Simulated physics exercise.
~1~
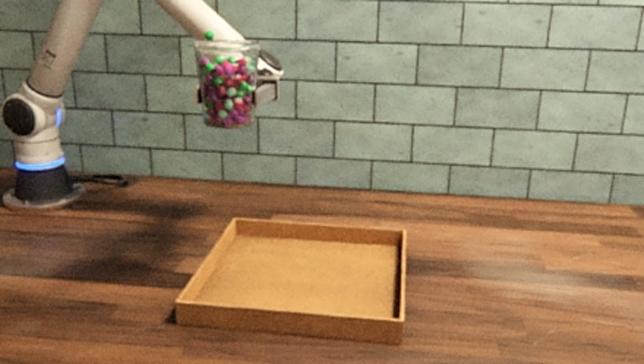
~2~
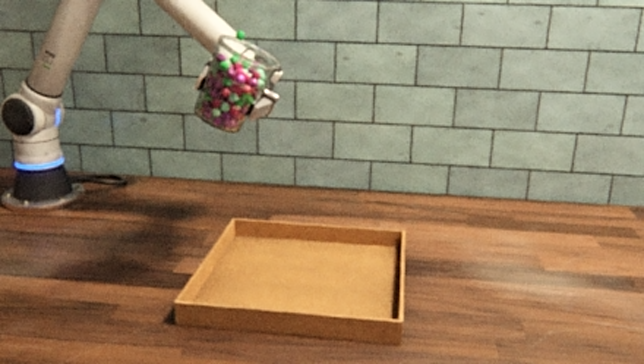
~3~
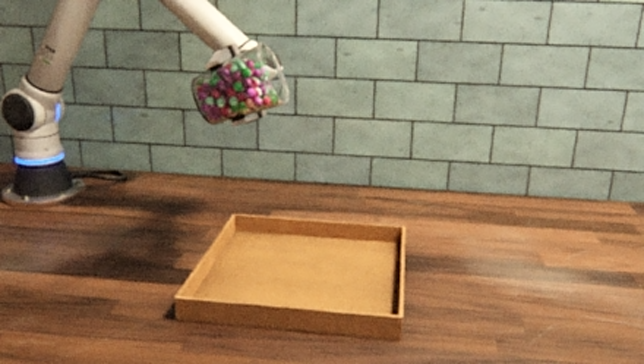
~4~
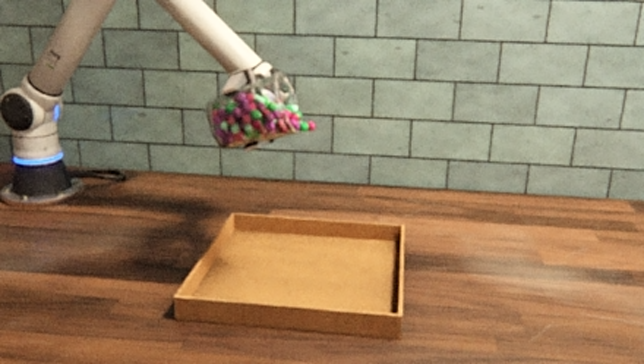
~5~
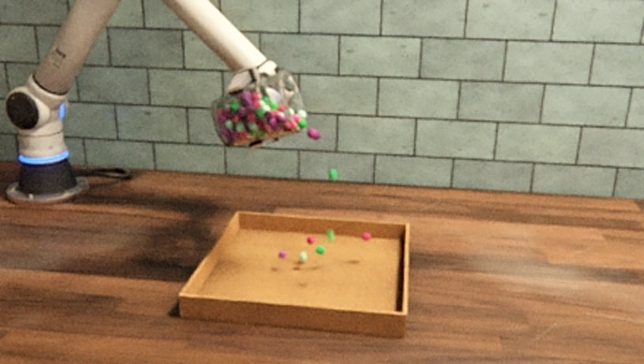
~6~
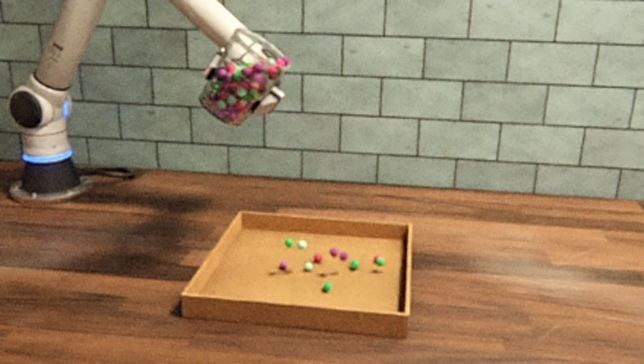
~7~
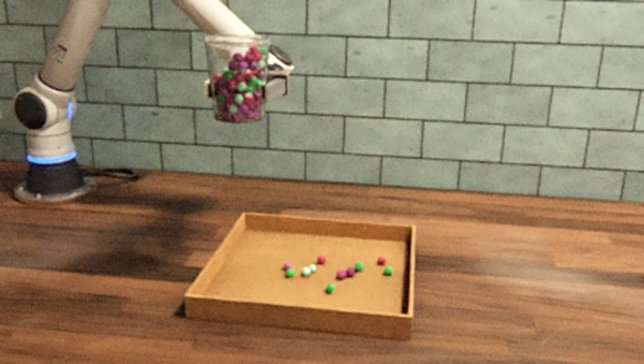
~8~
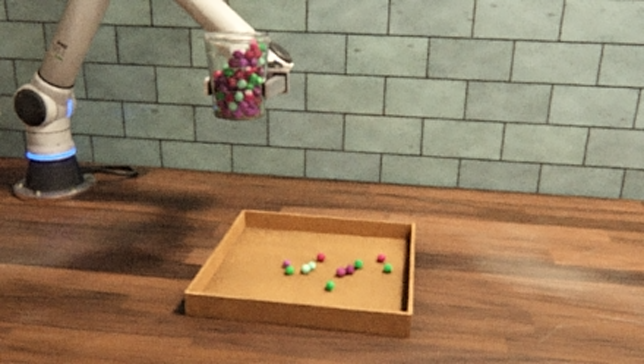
Above a wooden table, a robot arm tips a cup, spills some sweets into a tray, then rights it.
